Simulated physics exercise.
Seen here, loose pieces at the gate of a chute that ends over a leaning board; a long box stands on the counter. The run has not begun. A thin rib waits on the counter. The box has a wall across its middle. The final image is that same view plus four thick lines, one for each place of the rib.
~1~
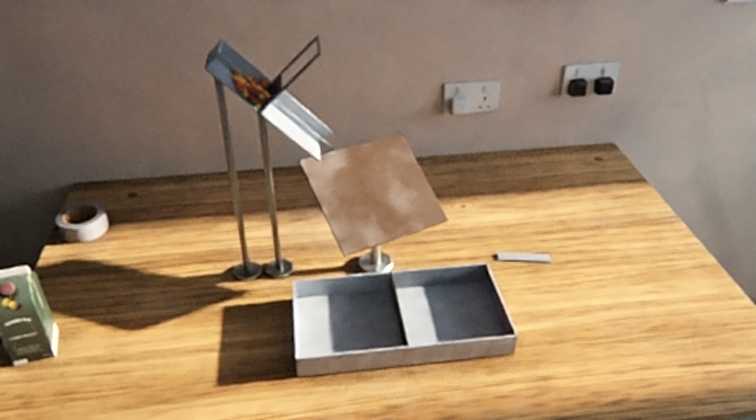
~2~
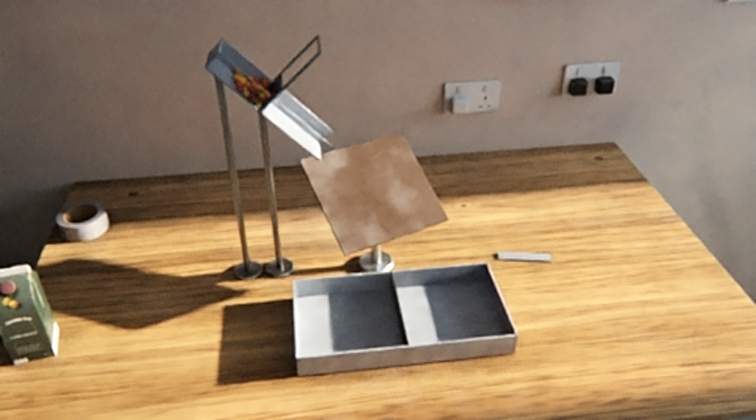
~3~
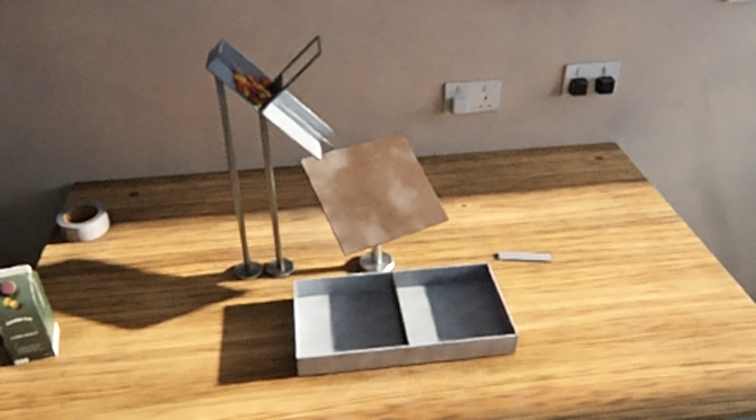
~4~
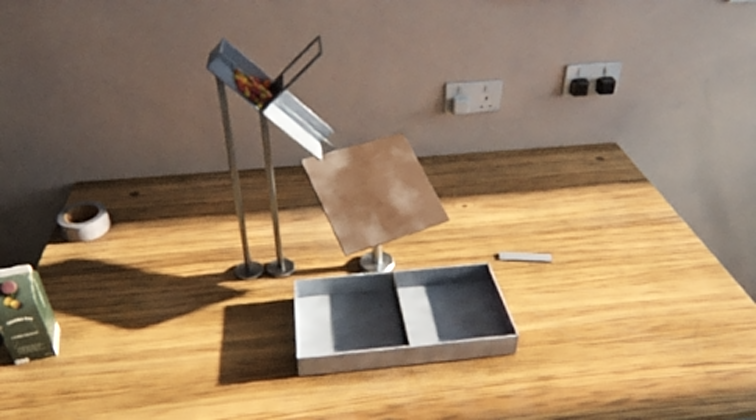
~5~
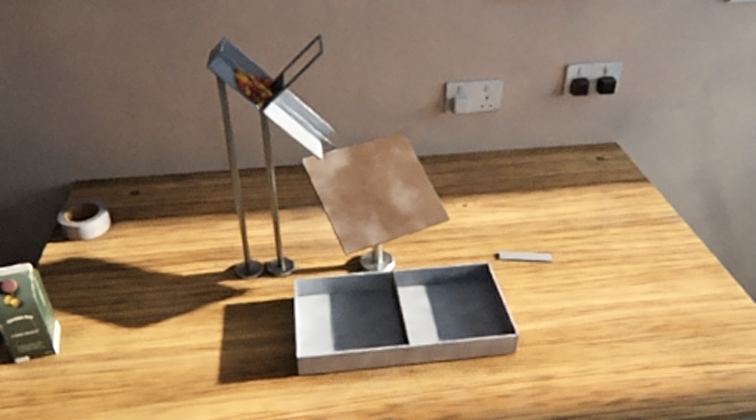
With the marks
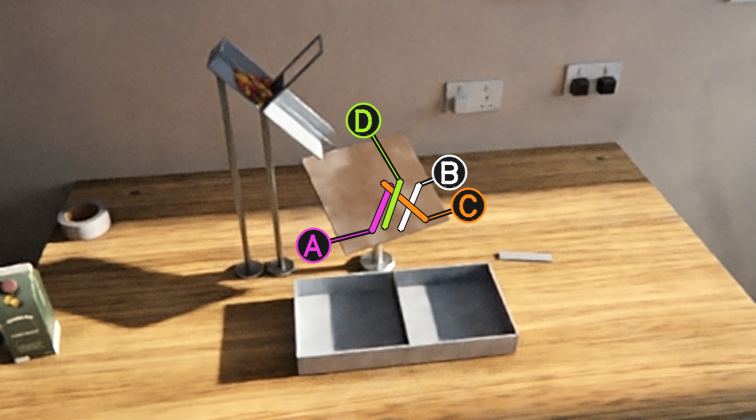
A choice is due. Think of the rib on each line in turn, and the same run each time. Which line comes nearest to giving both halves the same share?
Line B.
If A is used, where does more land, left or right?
Left.
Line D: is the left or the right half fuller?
The left half.
On the marked copy, line A from (390, 186) to (372, 230); line B from (418, 185) to (401, 228); line C from (383, 183) to (425, 219); line D from (400, 181) to (384, 226).
With A, of what is caught, the larger part in the left half, roughly a quarter in the right.
With B, of what is caught, roughly two thirds in the left half, roughly a third in the right.
With C, of what is caught, just a few in the left half, almost all in the right.
With D, of what is caught, almost all in the left half, about a tenth in the right.
